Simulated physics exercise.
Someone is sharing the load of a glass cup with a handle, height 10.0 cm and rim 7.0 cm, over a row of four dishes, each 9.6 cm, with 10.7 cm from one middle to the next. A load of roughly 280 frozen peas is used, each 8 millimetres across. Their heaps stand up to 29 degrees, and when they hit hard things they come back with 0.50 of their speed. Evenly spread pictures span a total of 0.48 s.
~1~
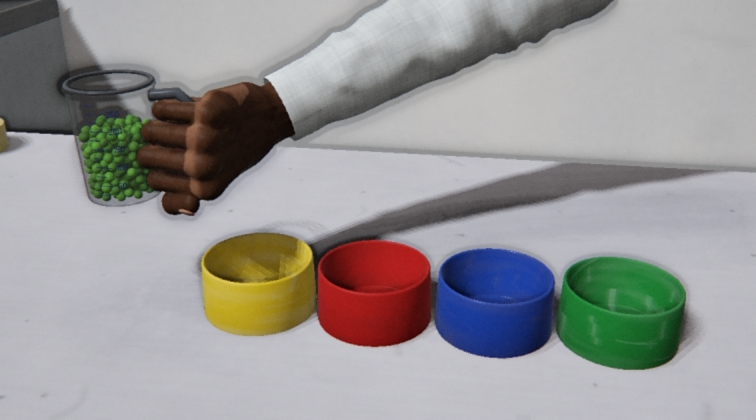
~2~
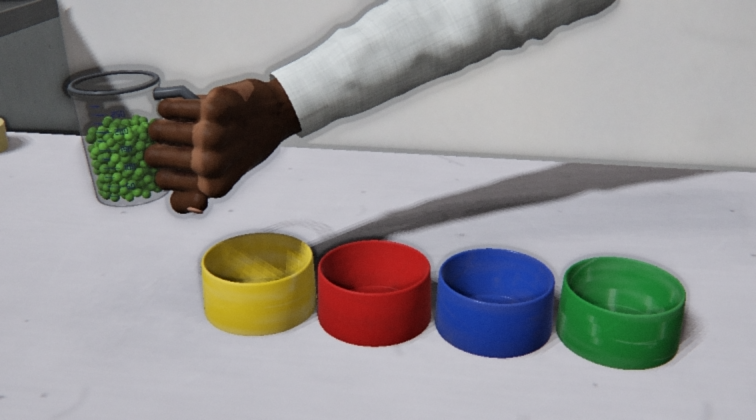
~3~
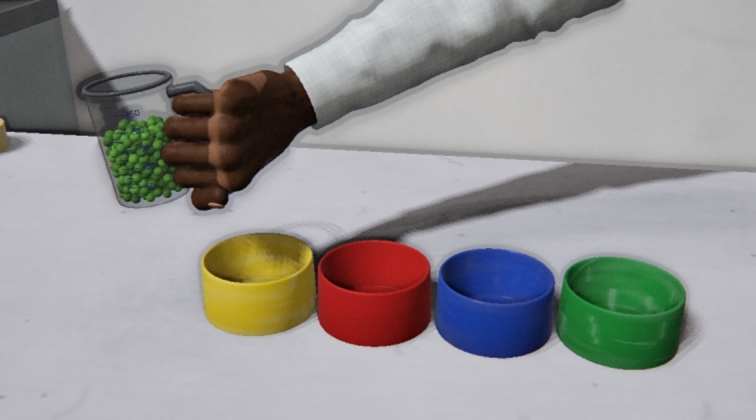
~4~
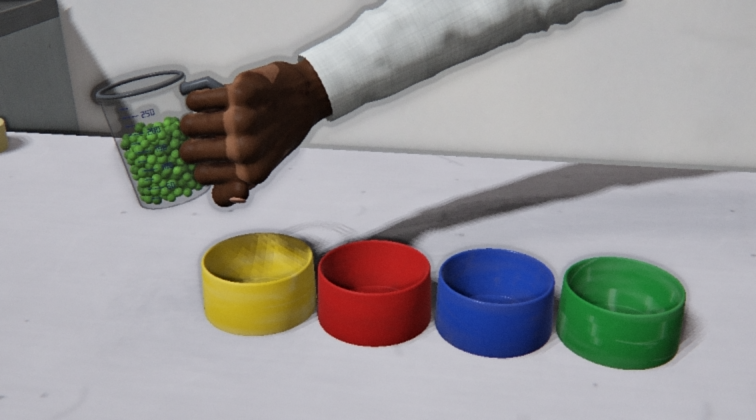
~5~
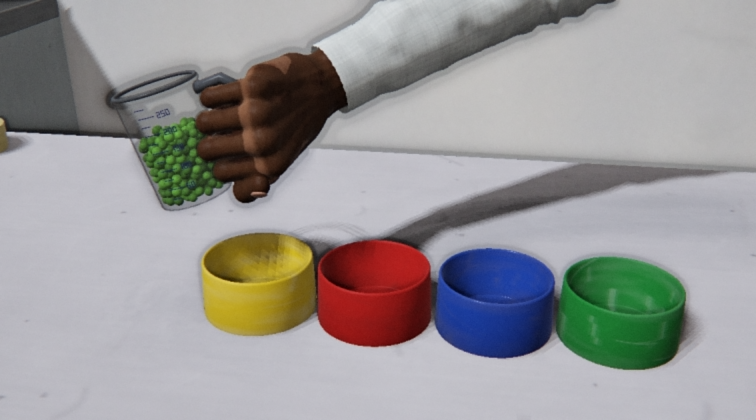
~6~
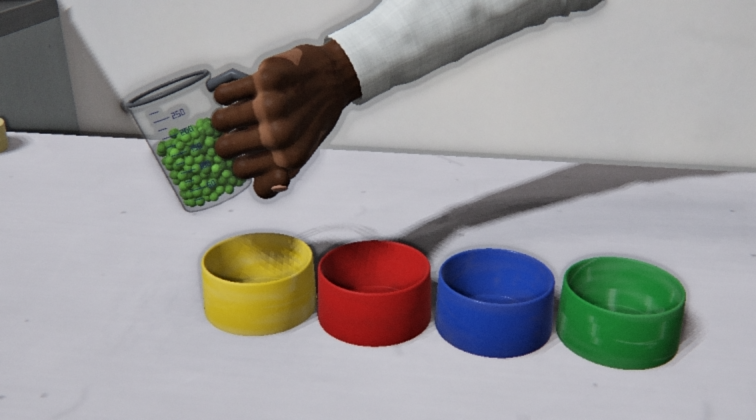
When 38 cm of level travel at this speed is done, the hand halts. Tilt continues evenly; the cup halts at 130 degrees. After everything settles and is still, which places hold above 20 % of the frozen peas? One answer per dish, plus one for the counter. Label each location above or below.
Labels - red dish: Below, blue dish: Above, green dish: Below, yellow dish: Below, counter: Below.
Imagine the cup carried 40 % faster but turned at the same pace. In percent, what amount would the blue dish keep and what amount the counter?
Then: Blue 100; counter 0.
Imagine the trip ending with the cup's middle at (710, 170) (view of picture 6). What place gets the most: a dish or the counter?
That'd be blue, it takes the most.
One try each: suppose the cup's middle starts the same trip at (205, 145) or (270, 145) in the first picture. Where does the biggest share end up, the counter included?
In the first try green collects the most, and in the second it's green.
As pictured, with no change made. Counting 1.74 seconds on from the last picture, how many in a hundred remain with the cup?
Roughly 85 per cent, give or take.
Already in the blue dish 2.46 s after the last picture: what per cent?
About 90 per cent by then.
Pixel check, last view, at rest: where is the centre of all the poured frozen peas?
Close to pixel (483, 307).
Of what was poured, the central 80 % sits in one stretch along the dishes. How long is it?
Some 6 cm.
Then, 1.04 s after the last picture, tilt 71 degrees; cup holds 100 %.
Then, 1.74 s after the last picture, tilt 105 degrees; cup holds 85 %, red 5 %, blue 5 %.
Then, 2.46 s after the last picture, tilt 130 degrees; cup holds 0 %, red 5 %, blue 90 %.
In the end, red 5 %, blue 90 %, green 0 %, yellow 0 %, counter 5 %.
